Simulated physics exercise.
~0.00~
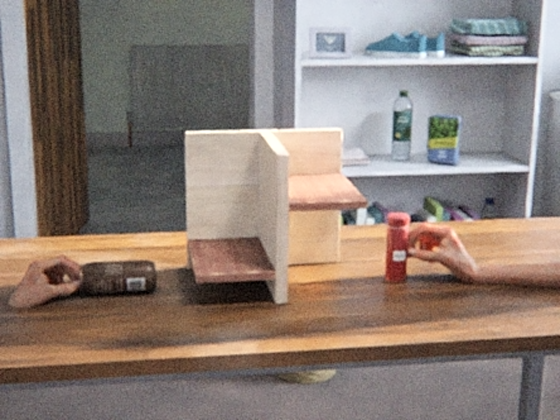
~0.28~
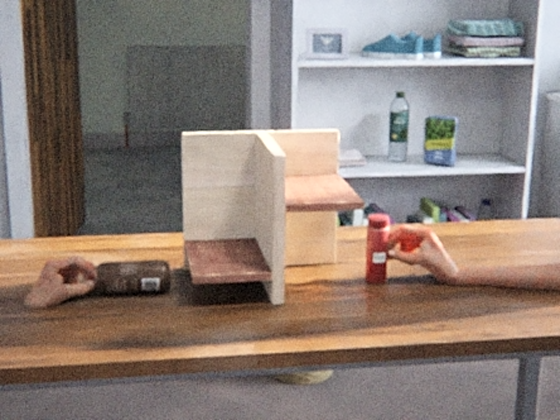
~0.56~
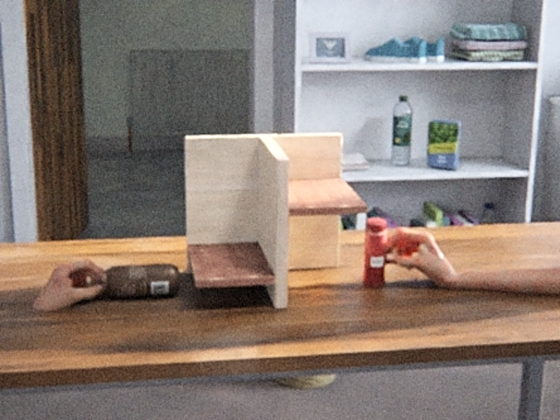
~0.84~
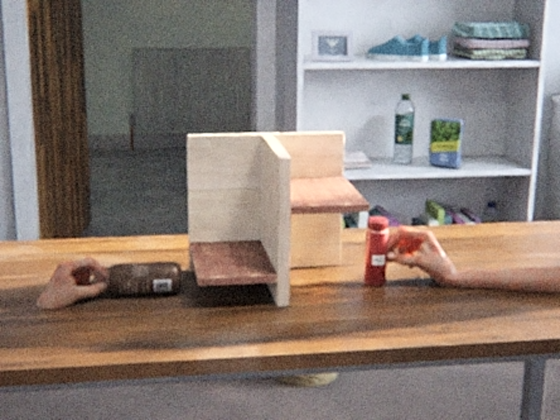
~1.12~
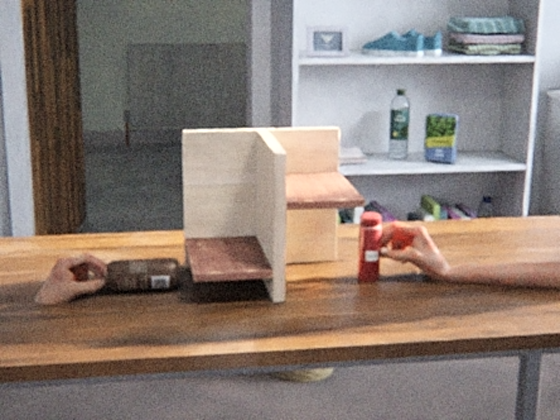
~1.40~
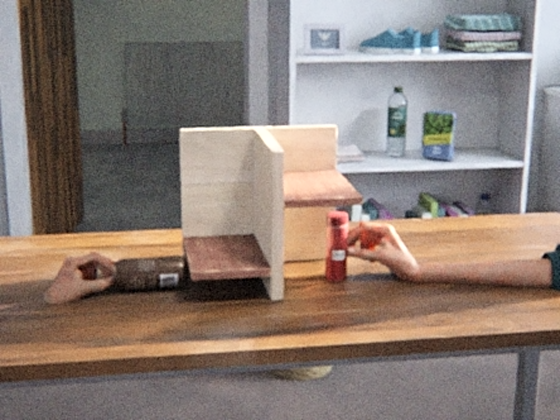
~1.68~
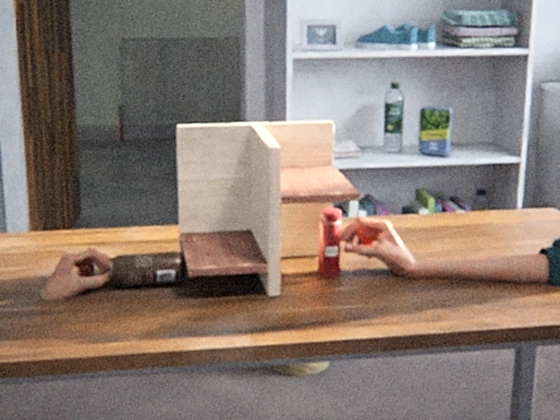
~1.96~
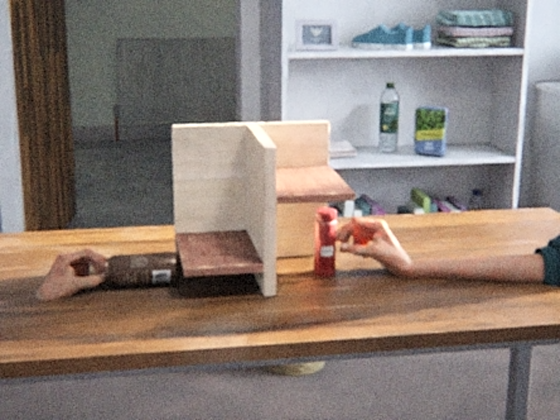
On a wooden table in a room with white shelving behind it, seen from the front by a slightly swaying camera, stands a small pale wooden rack with a reddish-brown shelf on each side. A hand at the left holds a dark brown can lying on its side, while a hand at the right grips an upright red shaker. Both hands push their objects inward, the can reaching the edge of the left shelf and stopping there. The shaker slides farther left and passes under the higher right shelf. At the end, it stands beneath that shelf, while the can remains caught at the left opening.
